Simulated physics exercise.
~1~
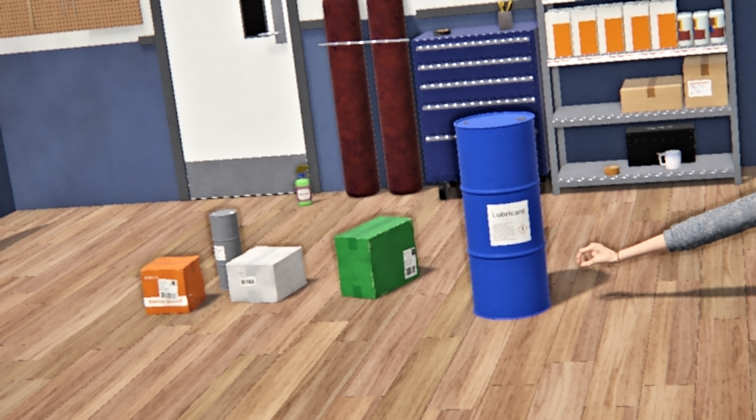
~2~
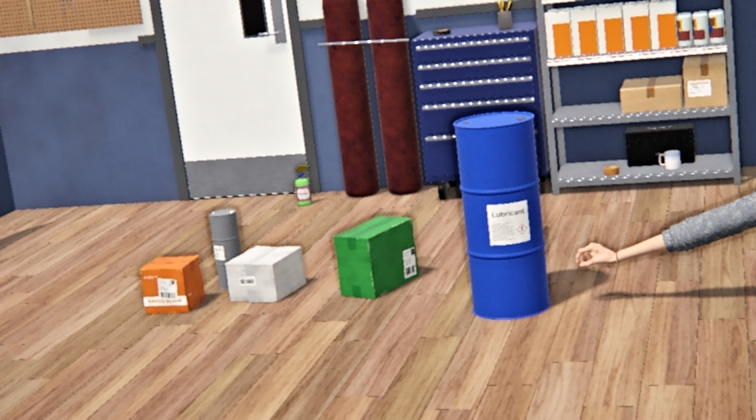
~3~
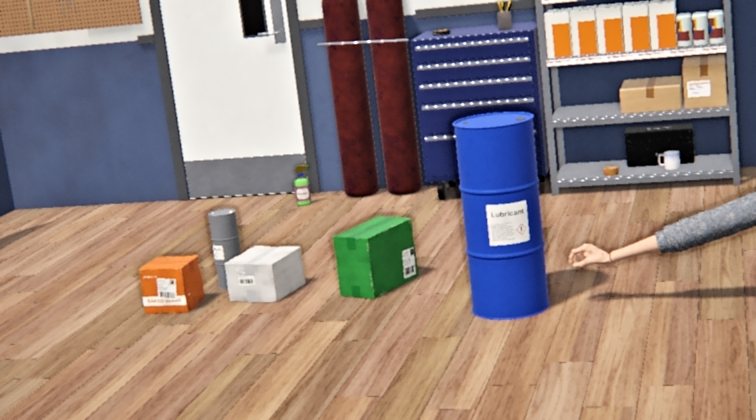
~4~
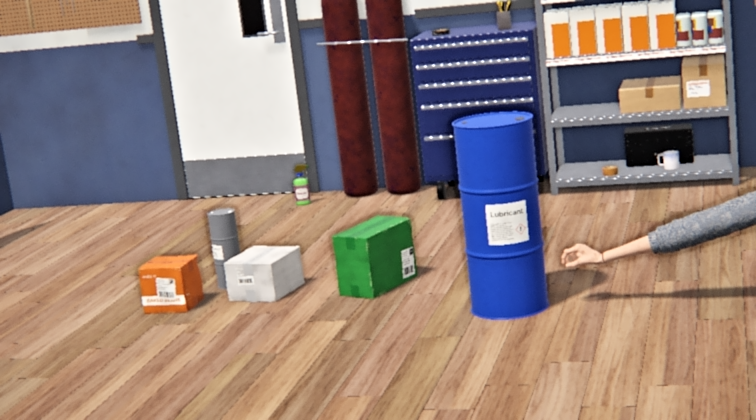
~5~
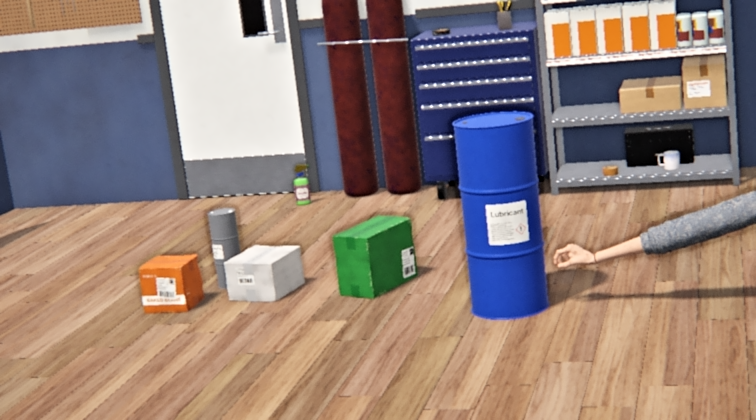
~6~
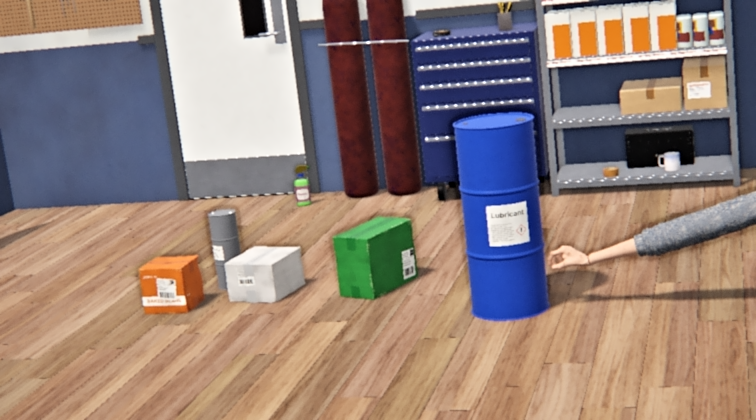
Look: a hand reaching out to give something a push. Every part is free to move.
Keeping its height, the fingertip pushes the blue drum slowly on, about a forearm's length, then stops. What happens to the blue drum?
It keeps its posture.
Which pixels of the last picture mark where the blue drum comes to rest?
It finishes at around (424, 220).
Then, 0.20 s after the last picture, blue drum slid a little near (489, 216).
Then, 0.50 s after the last picture, blue drum slid a little near (465, 217).
Then, 0.70 s after the last picture, blue drum slid about its own width near (450, 219).
Then, 1.00 s after the last picture, blue drum slid about its own width near (426, 220).
At rest, moved from the start, blue drum. Seen from the same camera at the end, blue drum near (424, 220).
